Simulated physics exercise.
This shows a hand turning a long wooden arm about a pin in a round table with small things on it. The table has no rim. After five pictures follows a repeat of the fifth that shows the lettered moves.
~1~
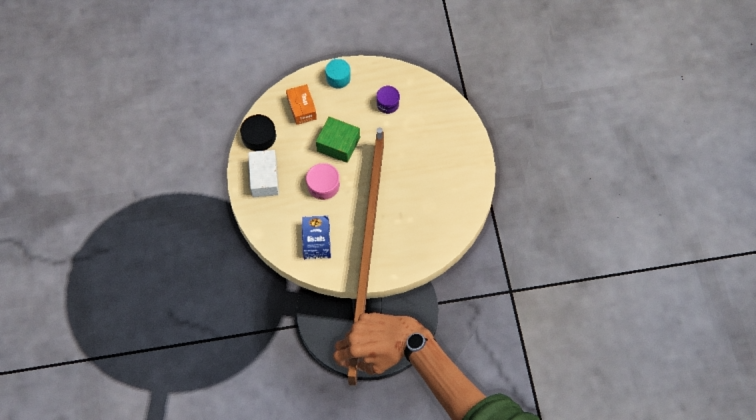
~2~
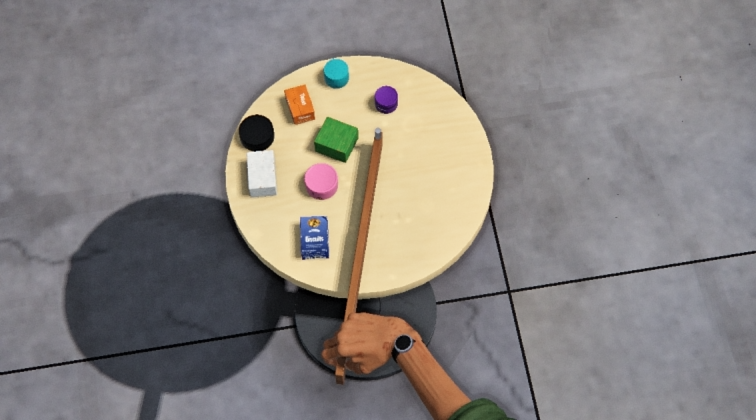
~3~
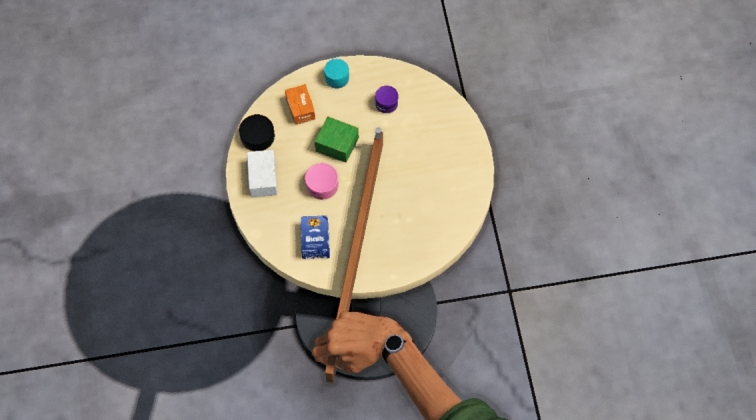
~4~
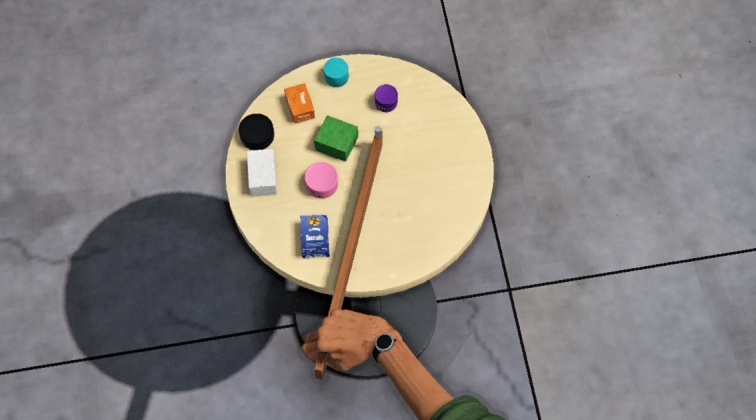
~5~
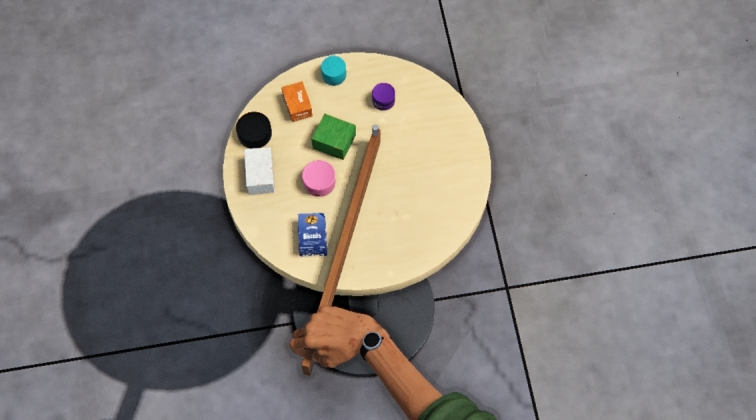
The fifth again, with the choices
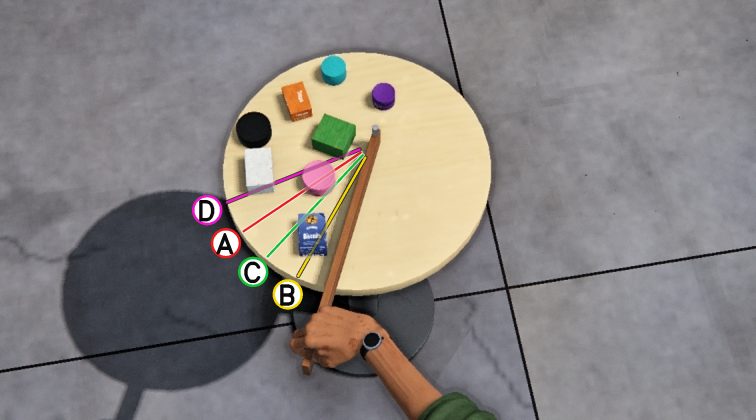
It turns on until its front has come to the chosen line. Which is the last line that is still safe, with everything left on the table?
D is the last safe line.
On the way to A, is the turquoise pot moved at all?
No.
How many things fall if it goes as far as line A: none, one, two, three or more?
In all, none.
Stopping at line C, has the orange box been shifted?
By then, no.
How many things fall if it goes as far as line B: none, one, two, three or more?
By then, none.
On the copy, A at (303, 191); B at (332, 216); C at (316, 205); D at (294, 175).
On D. First, arm (326, 198); blue packet (293, 222); black pot (254, 130).
Then, arm (306, 180); white block (253, 163); blue packet (270, 194).
Finally, arm (297, 165); black pot (246, 111); white block (241, 146); nothing has fallen.
By contrast, A is safe but short; B is safe but short; C is safe but short.
